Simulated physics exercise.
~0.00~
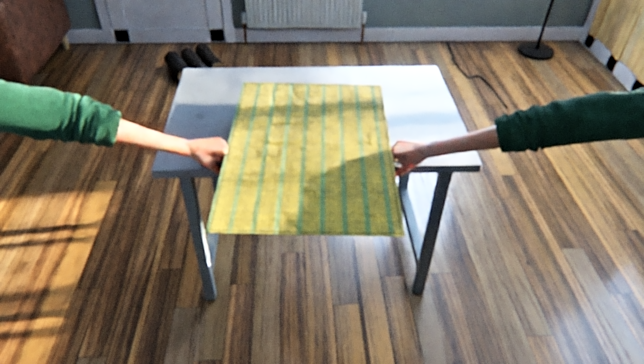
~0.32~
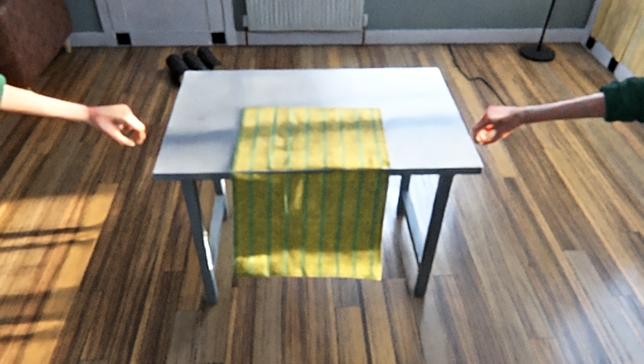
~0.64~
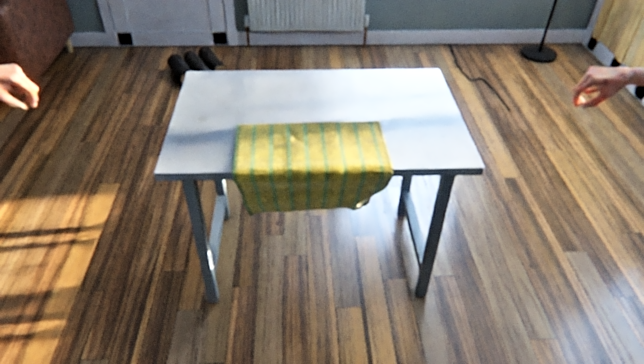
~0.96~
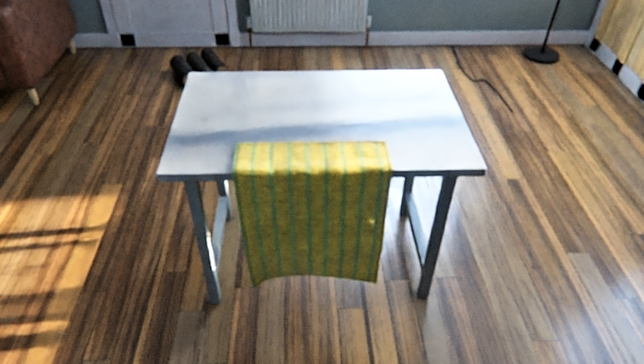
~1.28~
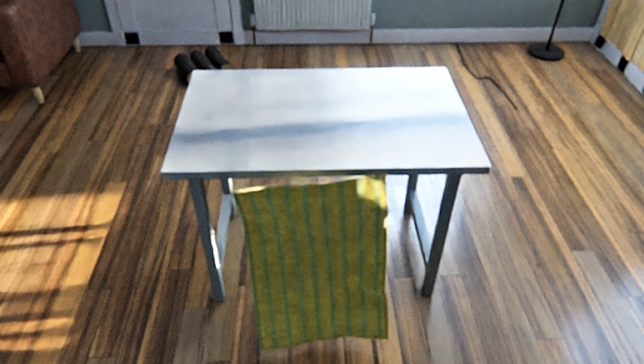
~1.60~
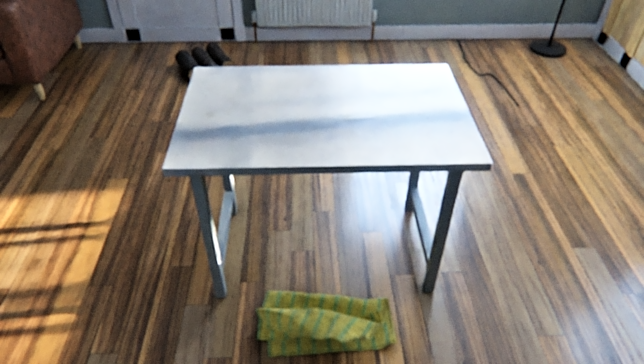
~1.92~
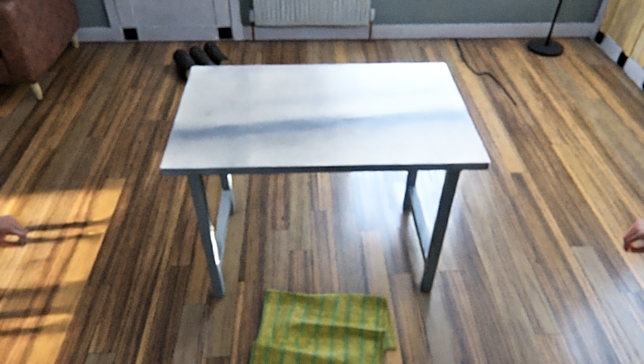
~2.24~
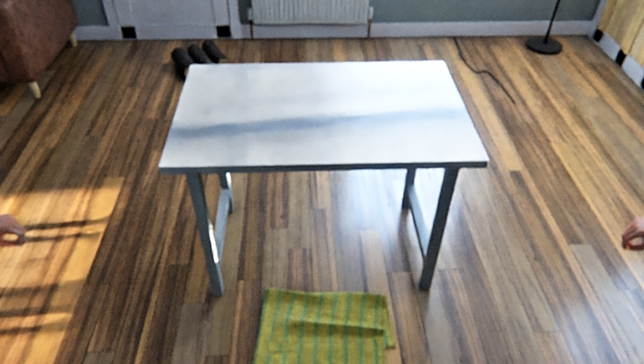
The video shows two hands releasing a yellow-green striped cloth over the front edge of a pale table on a wooden floor. The cloth drapes over the edge, its lower part swinging, then slides off completely and lands crumpled on the floor in front of the table.
